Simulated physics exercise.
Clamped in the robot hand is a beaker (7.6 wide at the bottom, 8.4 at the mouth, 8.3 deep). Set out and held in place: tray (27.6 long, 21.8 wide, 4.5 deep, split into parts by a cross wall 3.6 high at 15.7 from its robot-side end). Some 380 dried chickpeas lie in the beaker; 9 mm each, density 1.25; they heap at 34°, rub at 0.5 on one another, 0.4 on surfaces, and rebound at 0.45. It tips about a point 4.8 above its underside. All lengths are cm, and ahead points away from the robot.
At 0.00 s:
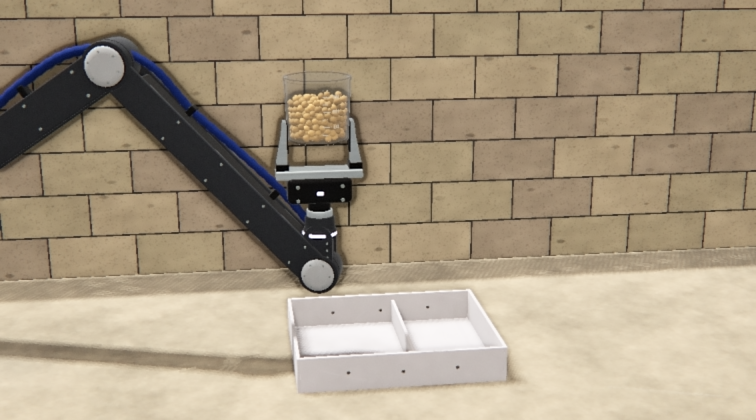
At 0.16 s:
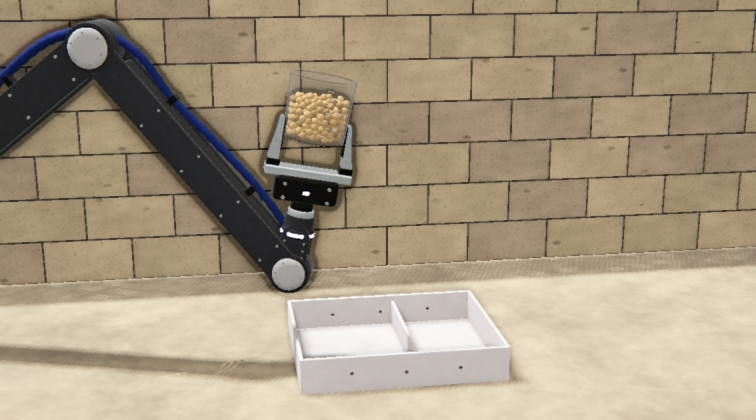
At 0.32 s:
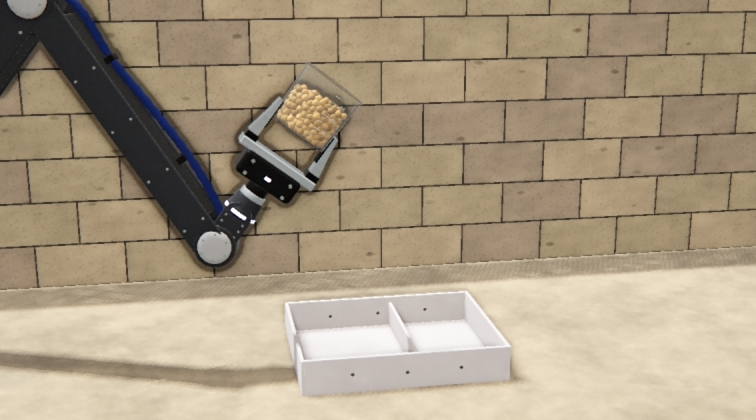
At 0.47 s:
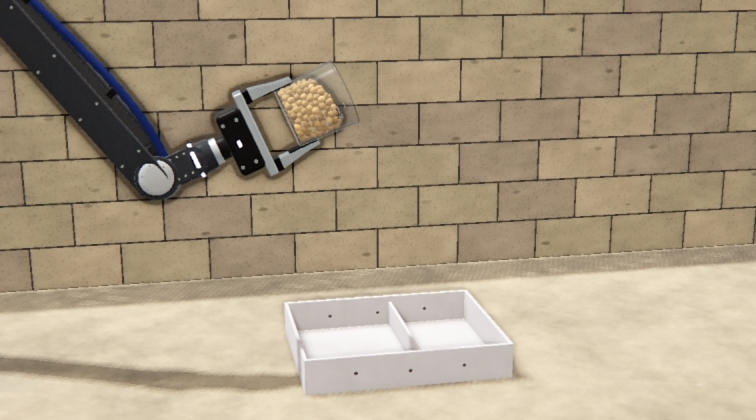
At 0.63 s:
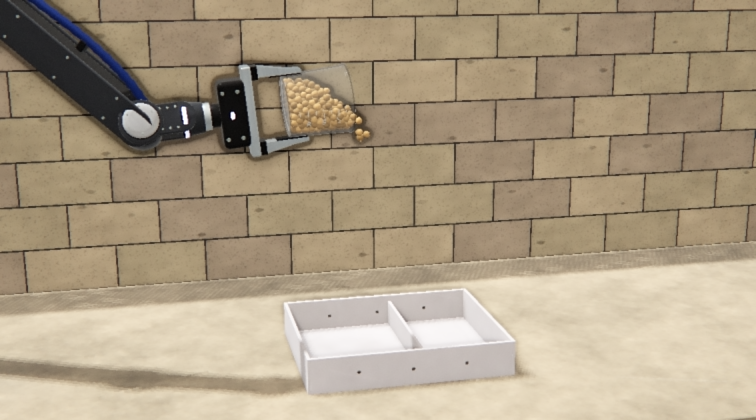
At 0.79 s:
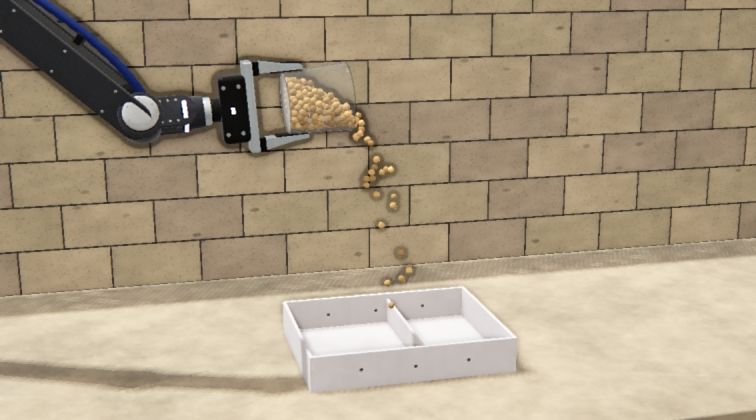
Before a brick wall, a robot arm tilting a clear beaker rightward, dried chickpeas pouring toward a divided white tray below.
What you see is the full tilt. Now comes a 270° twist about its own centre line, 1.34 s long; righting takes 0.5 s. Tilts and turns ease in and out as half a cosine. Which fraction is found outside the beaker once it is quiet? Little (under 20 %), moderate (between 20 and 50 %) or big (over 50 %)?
A big share, over 50 %, ends outside the beaker.
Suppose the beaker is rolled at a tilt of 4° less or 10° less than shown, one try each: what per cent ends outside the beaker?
About 45 and 25 per cent.
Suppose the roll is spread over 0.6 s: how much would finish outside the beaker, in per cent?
Then about 45 per cent.
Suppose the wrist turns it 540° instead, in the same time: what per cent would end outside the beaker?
In that case some 70 per cent.
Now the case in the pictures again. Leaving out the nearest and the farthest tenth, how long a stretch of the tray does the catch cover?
About 20 cm.
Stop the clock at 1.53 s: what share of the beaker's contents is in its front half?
About 25 per cent.
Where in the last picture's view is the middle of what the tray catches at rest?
Around (379, 343).
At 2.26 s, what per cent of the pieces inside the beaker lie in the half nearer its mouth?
Roughly 40 per cent.
After 1.53 s, tipped 86°, highest piece 39 above the table; 249 in the beaker, 78 in the robot-side part, 21 in the far-side part, 1 on the table or floor, 34 in flight or on a rim.
After 2.26 s, tipped 72°, highest piece 37 above the table; 173 in the robot-side part, 152 in the beaker, 48 in the far-side part, 1 on the table or floor, 9 in flight or on a rim.
After 2.83 s, upright, highest piece 37 above the table; 180 in the robot-side part, 152 in the beaker, 50 in the far-side part, 1 on the table or floor.
After 3.53 s, upright, highest piece 37 above the table; 180 in the robot-side part, 152 in the beaker, 50 in the far-side part, 1 on the table or floor.
In the end, 180 in the robot-side part, 152 in the beaker, 50 in the far-side part, 1 on the table or floor. That is 60 % outside the beaker.
